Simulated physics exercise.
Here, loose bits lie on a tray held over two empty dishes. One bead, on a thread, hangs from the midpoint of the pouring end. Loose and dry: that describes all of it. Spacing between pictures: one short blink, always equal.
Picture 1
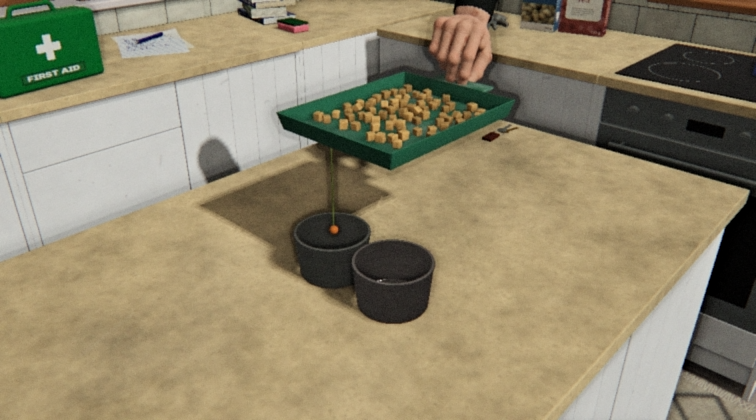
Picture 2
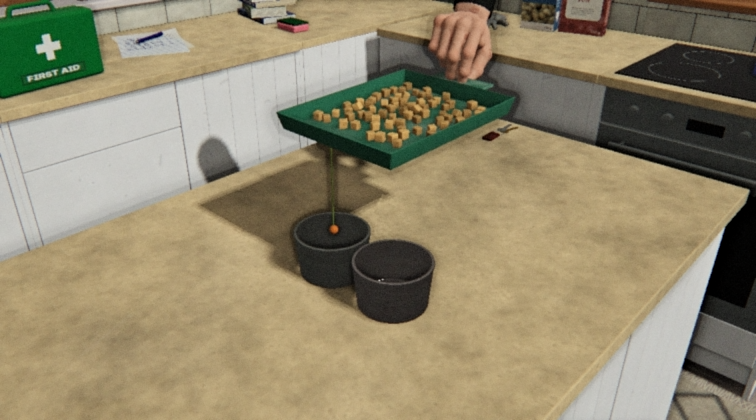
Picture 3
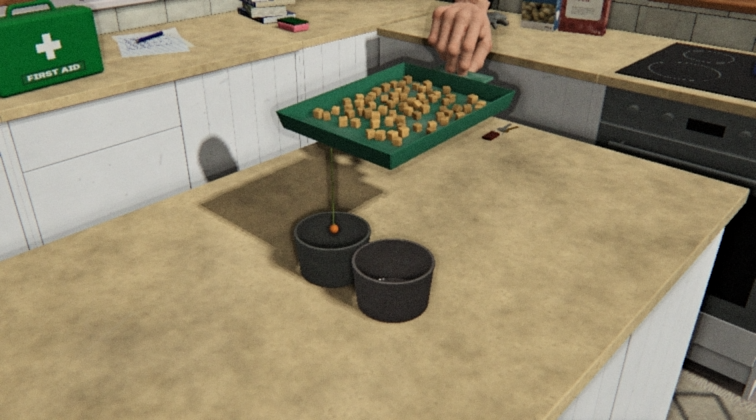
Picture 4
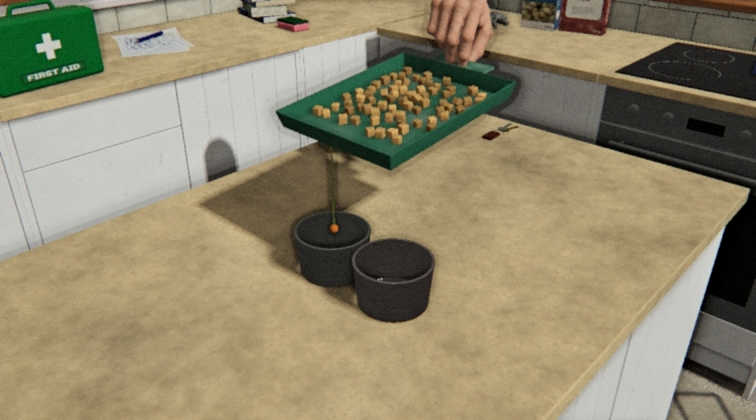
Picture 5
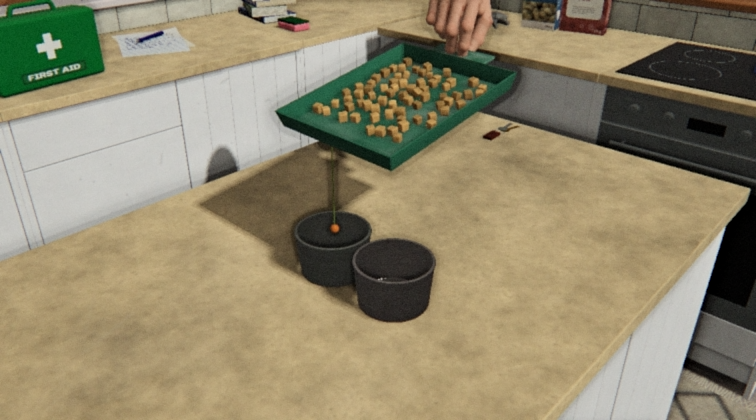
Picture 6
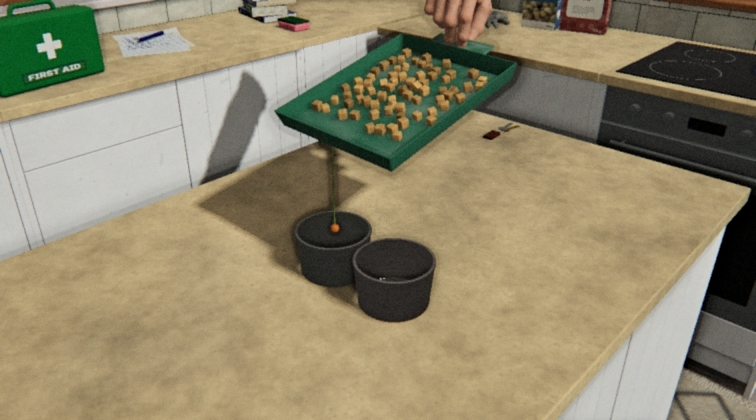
A hand slowly raises the far end of a green tray of small wooden cubes.
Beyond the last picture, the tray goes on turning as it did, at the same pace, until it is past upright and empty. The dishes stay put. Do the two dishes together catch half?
The dishes will catch only a minority of the load.
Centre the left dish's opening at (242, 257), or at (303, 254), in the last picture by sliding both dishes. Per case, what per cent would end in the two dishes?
That makes 30 per cent, followed by 80 per cent.
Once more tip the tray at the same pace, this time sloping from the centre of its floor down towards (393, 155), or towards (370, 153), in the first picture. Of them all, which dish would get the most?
The first place favours the right of the two, the second the right of the two.
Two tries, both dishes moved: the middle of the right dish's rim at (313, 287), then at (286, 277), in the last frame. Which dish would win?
The right-hand one the first time, the right-hand one the second.
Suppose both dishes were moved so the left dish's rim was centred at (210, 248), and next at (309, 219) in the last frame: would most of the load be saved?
At place one not up to half; at place two not up to half.
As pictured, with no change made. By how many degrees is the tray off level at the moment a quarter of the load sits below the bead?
I'd put it at about 105 degrees.
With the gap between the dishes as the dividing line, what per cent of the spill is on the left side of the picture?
90 per cent or thereabouts.
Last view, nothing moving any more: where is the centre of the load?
About (305, 334).
Soon after the last picture, tray tipped steeply; nearly all on the tray; a small part in the air.
A little later, tray tipped right over; most on the tray; a small part outside both; a small part in the air.
Later still, tray tipped past a quarter turn; a small part in the right dish; nearly all outside both.
At rest, tray tipped past a quarter turn; a small part in the right dish; none in the left dish; nearly all outside both.
